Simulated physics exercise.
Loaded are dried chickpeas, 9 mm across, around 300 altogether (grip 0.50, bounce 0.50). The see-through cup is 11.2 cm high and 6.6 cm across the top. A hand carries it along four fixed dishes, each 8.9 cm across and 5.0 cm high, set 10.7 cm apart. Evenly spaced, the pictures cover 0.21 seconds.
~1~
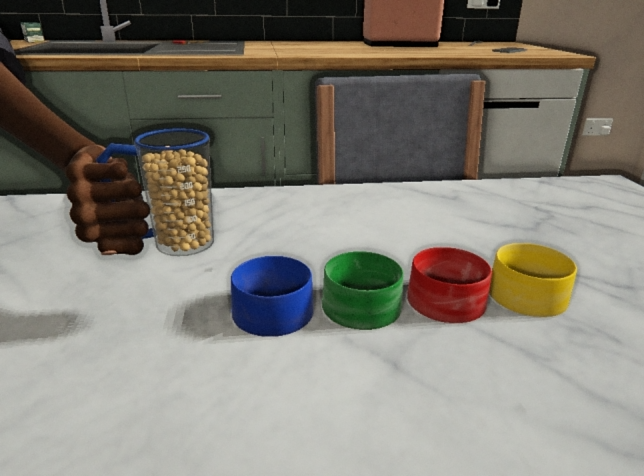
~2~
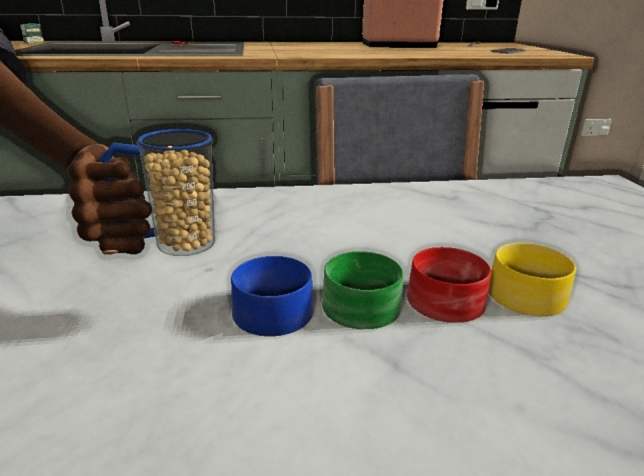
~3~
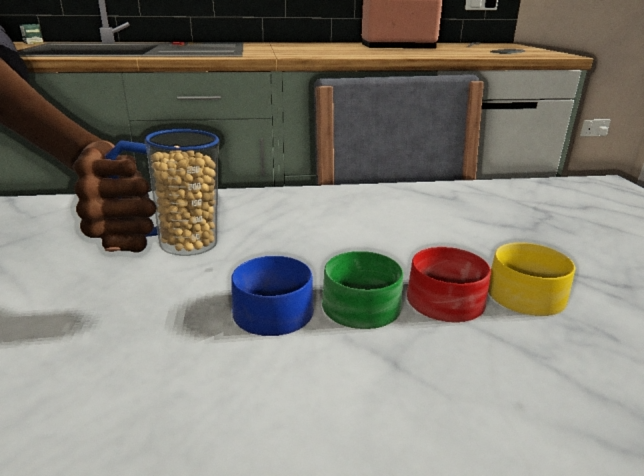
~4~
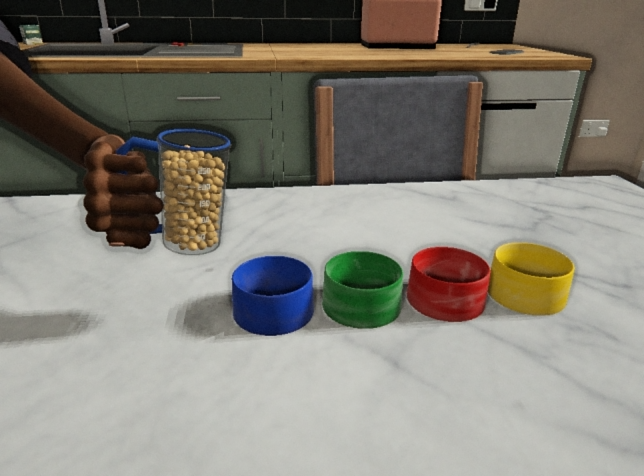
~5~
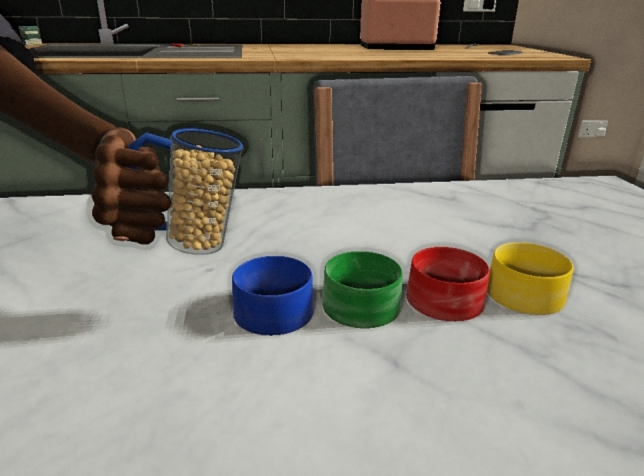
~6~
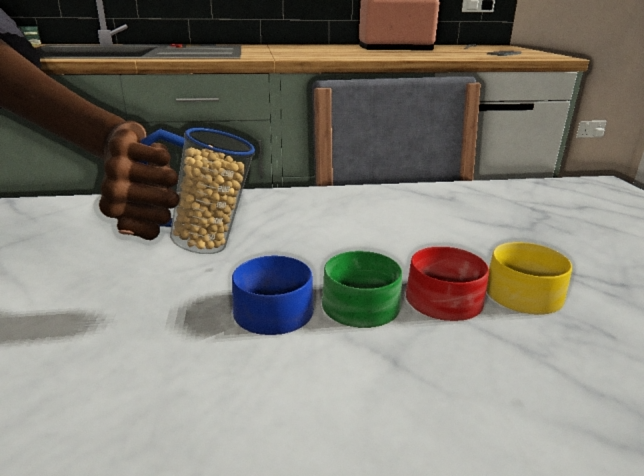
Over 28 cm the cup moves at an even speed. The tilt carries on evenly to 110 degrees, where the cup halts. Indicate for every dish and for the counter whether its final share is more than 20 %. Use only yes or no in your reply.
Red: Yes; blue: No; green: No; yellow: No; counter: Yes.
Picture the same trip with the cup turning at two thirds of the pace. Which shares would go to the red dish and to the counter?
In that case the red dish gets 40 while the counter gets 50.
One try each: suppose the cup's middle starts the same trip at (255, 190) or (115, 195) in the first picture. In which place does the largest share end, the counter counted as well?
The winner: Yellow; red.
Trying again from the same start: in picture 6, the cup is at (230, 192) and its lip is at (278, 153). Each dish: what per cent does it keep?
Dish by dish: Red 30 per cent, blue 0 per cent, green 0 per cent, yellow 30 per cent.
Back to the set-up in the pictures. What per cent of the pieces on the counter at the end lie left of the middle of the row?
Fraction on that side: Around 0 %.
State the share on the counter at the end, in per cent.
35 %.
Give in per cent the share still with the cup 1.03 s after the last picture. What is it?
Roughly 65 %.
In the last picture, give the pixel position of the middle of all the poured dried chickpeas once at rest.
In the last view, approximately (464, 291).
Then, 0.62 s after the last picture, tilt 86 degrees; cup holds 100 %.
Then, 1.03 s after the last picture, tilt 110 degrees; cup holds 65 %, red 25 %.
Then, 1.52 s after the last picture, tilt 110 degrees; cup holds 15 %, red 50 %, yellow 5 %.
In the end, red 55 %, blue 0 %, green 0 %, yellow 10 %, counter 35 %.
